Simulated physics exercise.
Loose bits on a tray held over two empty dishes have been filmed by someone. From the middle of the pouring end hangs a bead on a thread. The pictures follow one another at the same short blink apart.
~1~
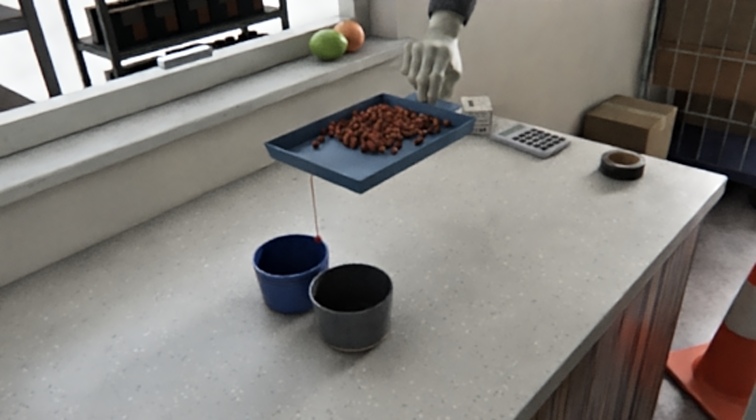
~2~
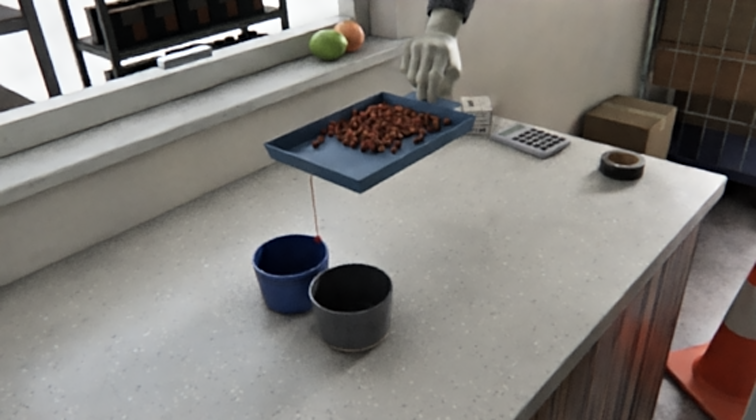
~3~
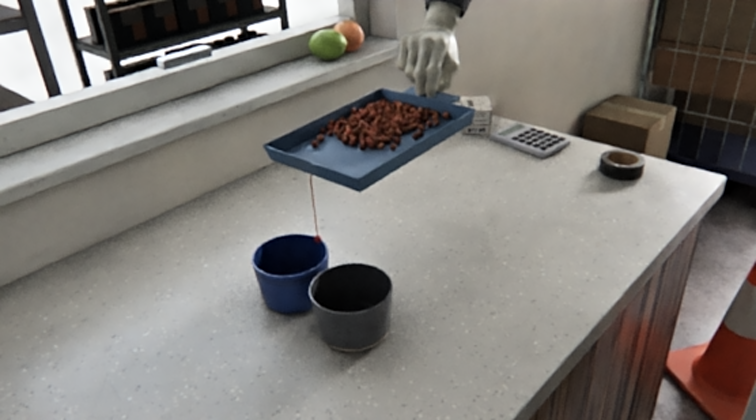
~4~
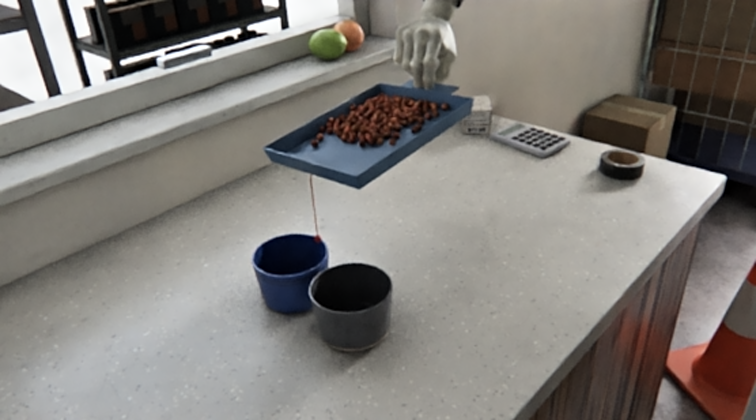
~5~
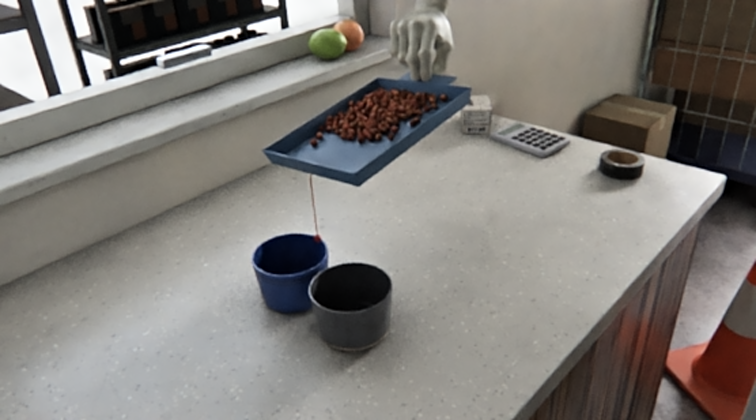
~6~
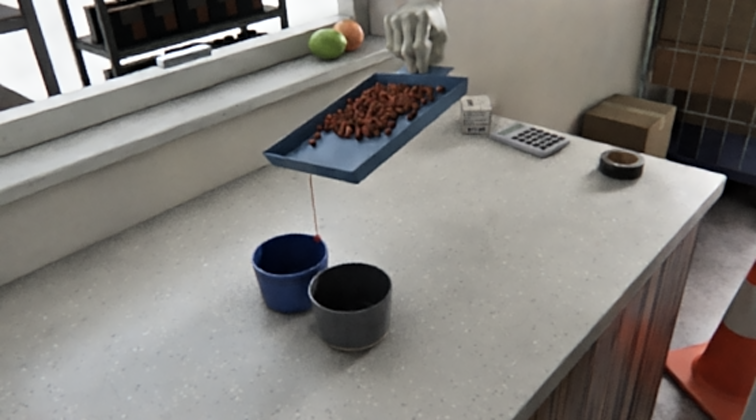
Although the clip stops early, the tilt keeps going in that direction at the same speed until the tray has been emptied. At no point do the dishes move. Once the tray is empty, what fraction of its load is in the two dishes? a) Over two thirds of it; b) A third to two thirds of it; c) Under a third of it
Option c: Under a third of it.
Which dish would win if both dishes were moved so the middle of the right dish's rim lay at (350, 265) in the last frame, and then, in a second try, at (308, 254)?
Try 1: The left-hand one. Try 2: The left-hand one.
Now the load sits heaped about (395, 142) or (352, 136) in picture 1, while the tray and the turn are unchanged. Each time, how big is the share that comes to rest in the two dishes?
Some 20 and then some 20 per cent.
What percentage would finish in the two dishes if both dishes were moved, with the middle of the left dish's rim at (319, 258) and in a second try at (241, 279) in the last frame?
That makes 0 per cent, followed by 0 per cent.
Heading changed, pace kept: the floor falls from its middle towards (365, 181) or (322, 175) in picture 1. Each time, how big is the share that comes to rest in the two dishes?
I'd expect around 80 in a hundred first and around 70 in a hundred second.
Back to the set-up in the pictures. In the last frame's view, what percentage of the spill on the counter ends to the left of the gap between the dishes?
90 %, near enough.
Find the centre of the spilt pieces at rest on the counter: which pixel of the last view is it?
Their middle ends up at roughly (276, 259).
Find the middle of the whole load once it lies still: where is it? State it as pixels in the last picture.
About (274, 264).
Shortly afterwards, tray tipped steeply; all but a few on the tray; only a few in the air.
Next, tray tipped right over; the bulk on the tray; only a few in the left dish; a little outside both; only a few in the air.
Some moments later, tray tipped past a quarter turn; near a quarter in the left dish; the bulk outside both.
In the end, tray tipped past a quarter turn; none at all in the right dish; near a quarter in the left dish; the bulk outside both.
